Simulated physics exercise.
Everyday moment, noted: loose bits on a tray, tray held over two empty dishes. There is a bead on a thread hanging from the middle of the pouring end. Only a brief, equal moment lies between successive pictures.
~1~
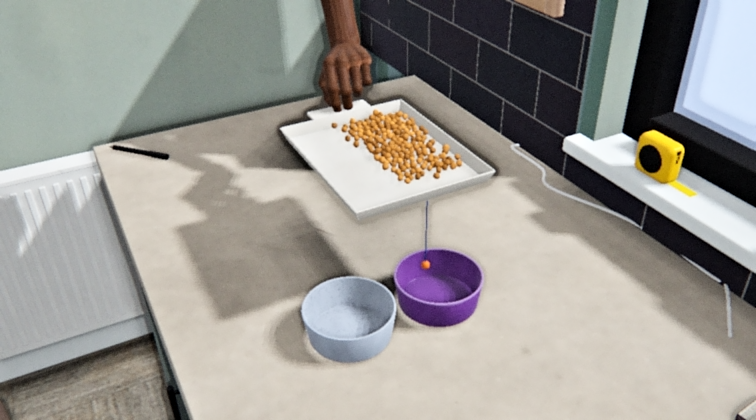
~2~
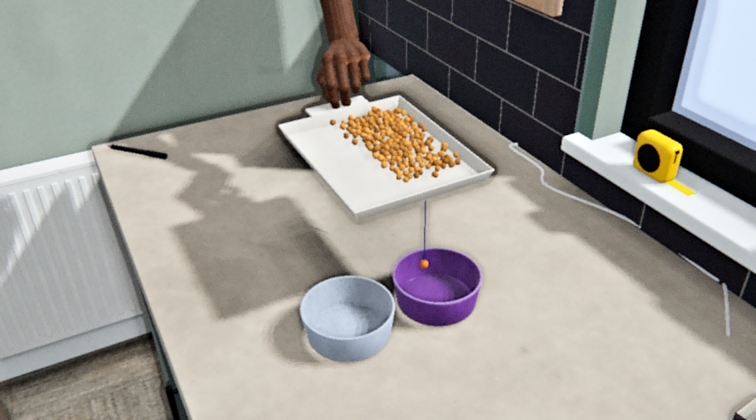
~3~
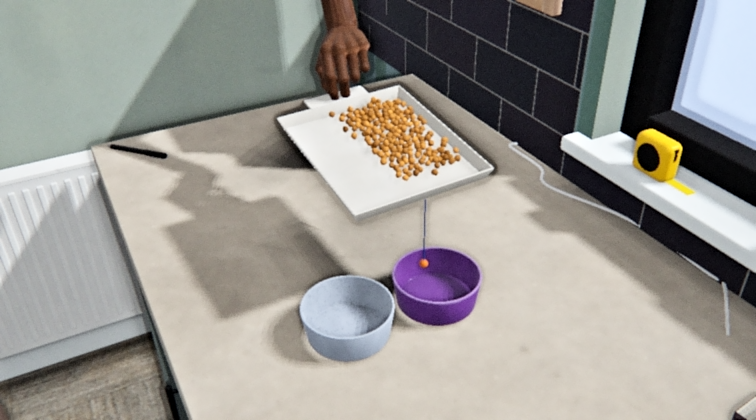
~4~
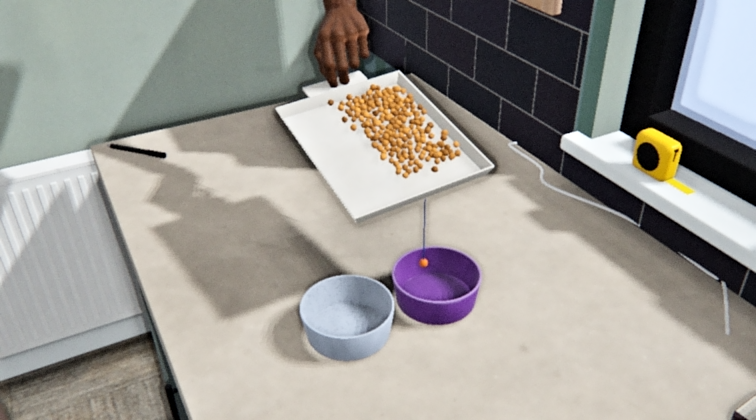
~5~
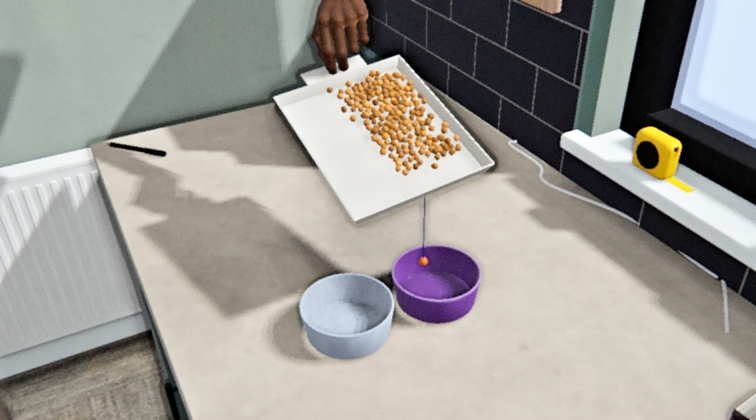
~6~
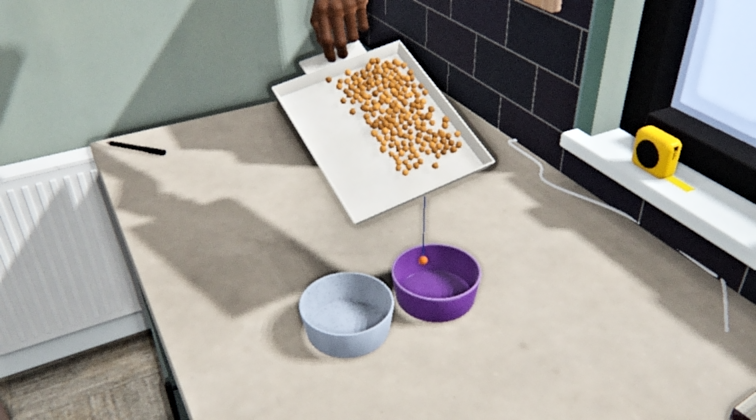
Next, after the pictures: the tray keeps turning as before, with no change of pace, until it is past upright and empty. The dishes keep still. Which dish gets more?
Going by this, it mostly spills to the left of the two.
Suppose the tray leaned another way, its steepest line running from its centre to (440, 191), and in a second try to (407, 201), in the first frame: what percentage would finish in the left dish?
Case one 0 %; case two 30 %.
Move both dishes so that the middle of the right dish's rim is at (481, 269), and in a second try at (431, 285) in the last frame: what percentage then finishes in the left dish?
First some 70, then 50 per cent.
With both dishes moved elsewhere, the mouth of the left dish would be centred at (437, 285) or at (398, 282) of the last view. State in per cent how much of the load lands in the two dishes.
You'd see roughly 20 per cent first and roughly 50 per cent second.
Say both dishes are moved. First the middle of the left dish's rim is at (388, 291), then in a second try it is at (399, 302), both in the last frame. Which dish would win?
At the first place the left one, at the second the left dish.
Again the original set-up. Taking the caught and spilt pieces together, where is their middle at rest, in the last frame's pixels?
(361, 330).
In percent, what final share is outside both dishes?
Something near 30 in every hundred.
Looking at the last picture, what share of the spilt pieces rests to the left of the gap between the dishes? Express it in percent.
Reading: Around 40 %.
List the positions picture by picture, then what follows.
In the first picture, corners of the pouring end near (359, 208) and (488, 170), level; middle of the load near (398, 144), roasted chickpeas; left dish near (370, 347); right dish near (462, 312); bead on its thread near (425, 265).
In the second picture, corners of the pouring end near (357, 208) and (486, 169), level; middle of the load near (397, 141).
In the third picture, corners of the pouring end near (357, 210) and (486, 167), tipped barely, lowest at the left corner; middle of the load near (396, 135).
In the fourth picture, corners of the pouring end near (357, 213) and (486, 165), tipped a little, lowest at the left corner; middle of the load near (396, 127).
In the fifth picture, corners of the pouring end near (357, 215) and (487, 162), tipped clearly, lowest at the left corner; middle of the load near (396, 118).
In the sixth picture, corners of the pouring end near (357, 217) and (487, 160), tipped clearly, lowest at the left corner; middle of the load near (396, 111); left dish near (368, 342); right dish near (460, 307).
Shortly afterwards, tray tipped steeply; near half on the tray; a little in the left dish; only a few in the right dish; only a few outside both; near a third in the air.
Next, tray tipped past a quarter turn; only a few on the tray; near two thirds in the left dish; a little in the right dish; near a quarter outside both; only a few in the air.
Some moments later, tray tipped past a quarter turn; near two thirds in the left dish; a little in the right dish; near a quarter outside both.
In the end, tray tipped past a quarter turn; near two thirds in the left dish; a little in the right dish; near a quarter outside both.
